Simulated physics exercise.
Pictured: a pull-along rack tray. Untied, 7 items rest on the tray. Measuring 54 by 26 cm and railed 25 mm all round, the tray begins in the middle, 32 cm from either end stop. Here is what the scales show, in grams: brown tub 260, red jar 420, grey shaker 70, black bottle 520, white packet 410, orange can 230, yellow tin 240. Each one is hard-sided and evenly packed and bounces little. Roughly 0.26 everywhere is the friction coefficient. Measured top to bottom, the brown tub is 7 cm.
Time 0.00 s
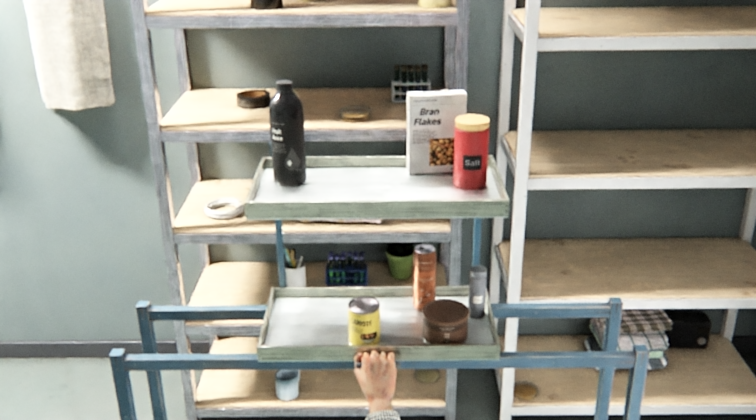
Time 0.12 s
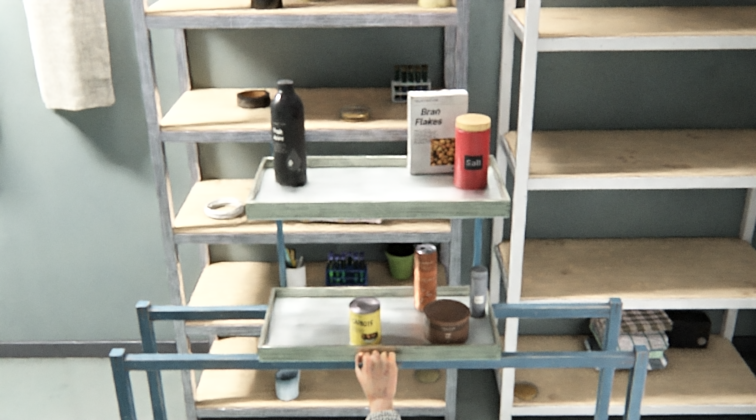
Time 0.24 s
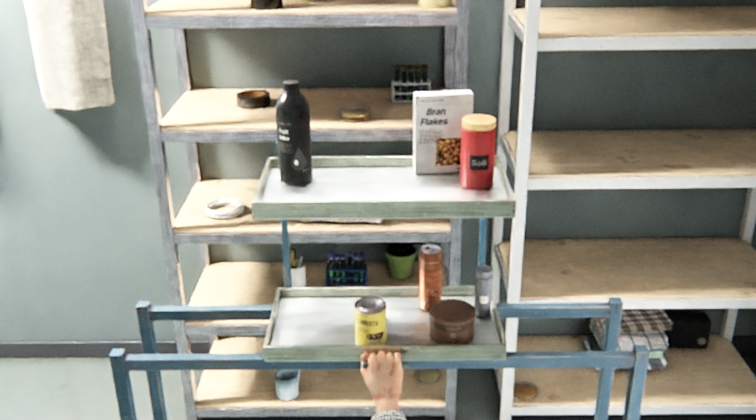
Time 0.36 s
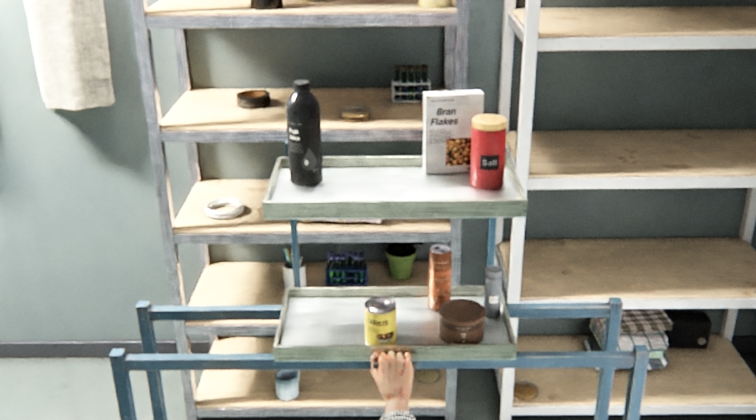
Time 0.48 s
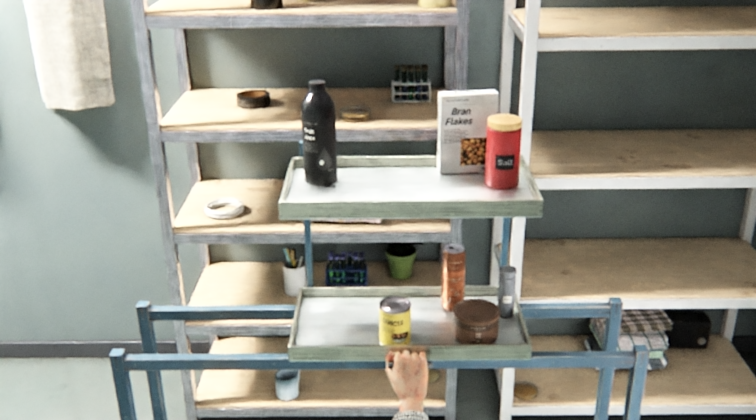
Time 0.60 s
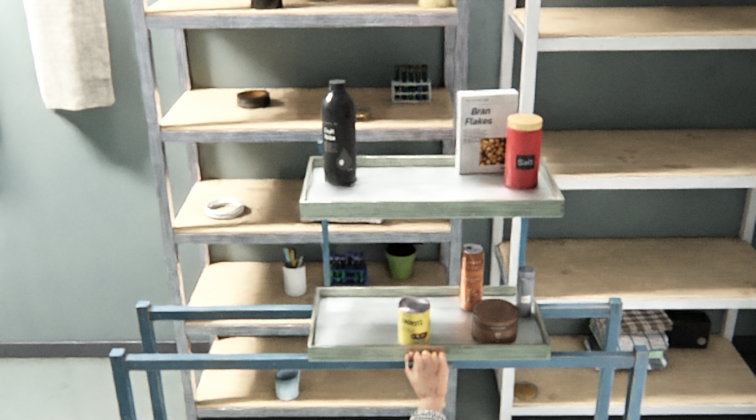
A hand gripped the front edge of a two-level rack tray holding a black bottle, white packet, red jar and smaller containers, then pulled it slowly a short way to the right past shelves.
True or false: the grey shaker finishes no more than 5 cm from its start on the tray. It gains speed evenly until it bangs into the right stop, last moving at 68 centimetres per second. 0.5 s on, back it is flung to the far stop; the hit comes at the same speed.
False.
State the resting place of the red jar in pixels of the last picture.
Roughly pixel (296, 153).
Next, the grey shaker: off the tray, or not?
The grey shaker ends off the tray.
After 1.20 s, tray 32 cm right; grey shaker now off the tray; orange can moved 8 cm; black bottle moved 8 cm.
After 2.40 s, tray 17 cm right; black bottle moved 8 cm; yellow tin moved 8 cm; orange can moved 8 cm.
After 3.40 s, tray 32 cm left; black bottle moved 5 cm; yellow tin moved 5 cm; orange can moved 5 cm.
In the end (3.9 s), off the tray, grey shaker; not toppled but over 5 cm from the start, red jar; the other 5 under 5 cm from the start.
